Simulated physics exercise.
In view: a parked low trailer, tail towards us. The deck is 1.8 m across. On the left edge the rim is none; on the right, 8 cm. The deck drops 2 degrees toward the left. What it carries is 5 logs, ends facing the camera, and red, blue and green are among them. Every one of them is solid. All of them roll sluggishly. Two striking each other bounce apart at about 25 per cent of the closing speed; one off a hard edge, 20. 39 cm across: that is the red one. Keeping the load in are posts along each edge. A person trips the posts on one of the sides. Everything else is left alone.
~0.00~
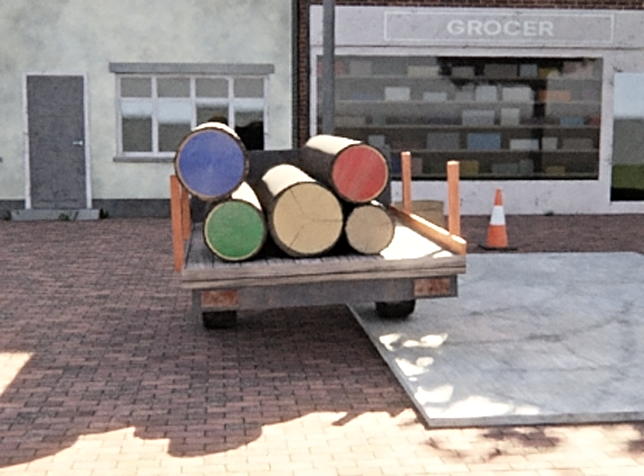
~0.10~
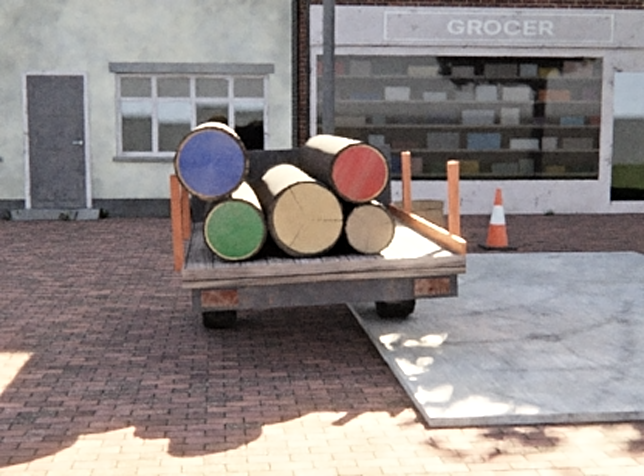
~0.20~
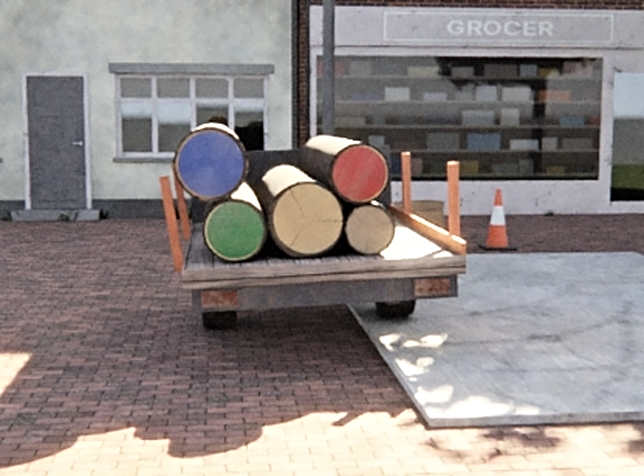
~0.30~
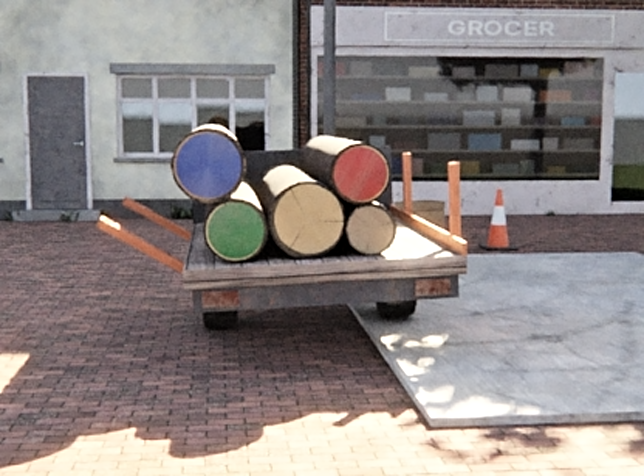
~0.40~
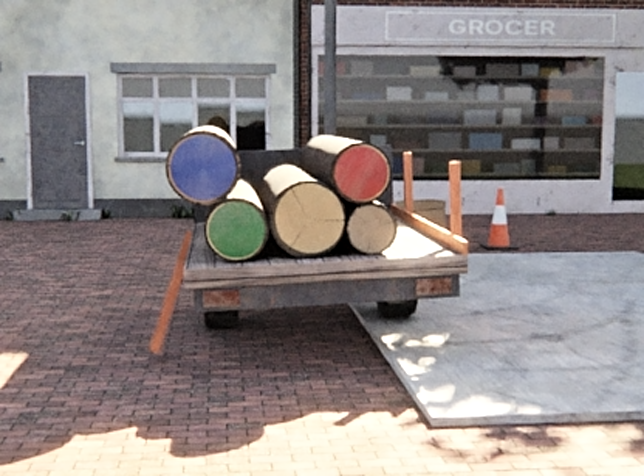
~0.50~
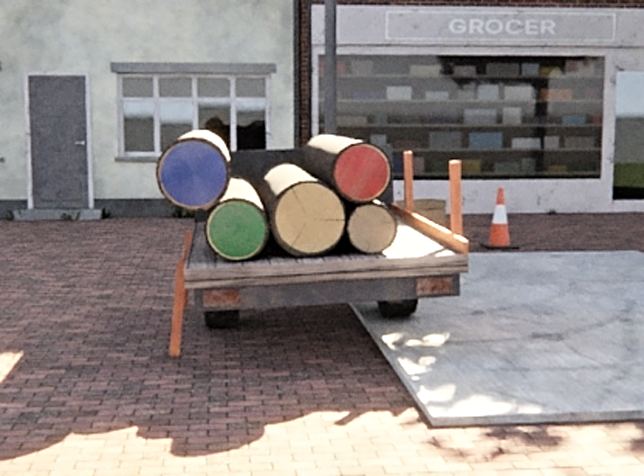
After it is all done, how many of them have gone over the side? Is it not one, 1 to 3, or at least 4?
It is 1 to 3.
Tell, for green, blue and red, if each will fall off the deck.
Taking them in turn, green stays put, then blue gets free, and red stays put.
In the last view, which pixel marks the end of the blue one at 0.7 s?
Around pixel (167, 212).
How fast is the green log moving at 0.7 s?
Estimated speed near 0.0 m/s.
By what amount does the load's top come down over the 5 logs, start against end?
Roughly 10 cm.
After 0.7 s, red is up on others, 65 cm from the right edge; blue is dropping off the left side; green is on the deck, 35 cm from the left edge; 1 off so far.
After 0.8 s, blue is dropping off the left side; no change for red, green; 1 off so far.
After 0.9 s, blue is dropping off the left side; no change for red, green; 1 off so far.
After 1.0 s, blue is dropping off the left side; no change for red, green; 1 off so far.
At rest (3.1 s), red is up on others, 65 cm from the right edge; blue is on the ground to the left; green is on the deck, 35 cm from the left edge; 1 off so far.
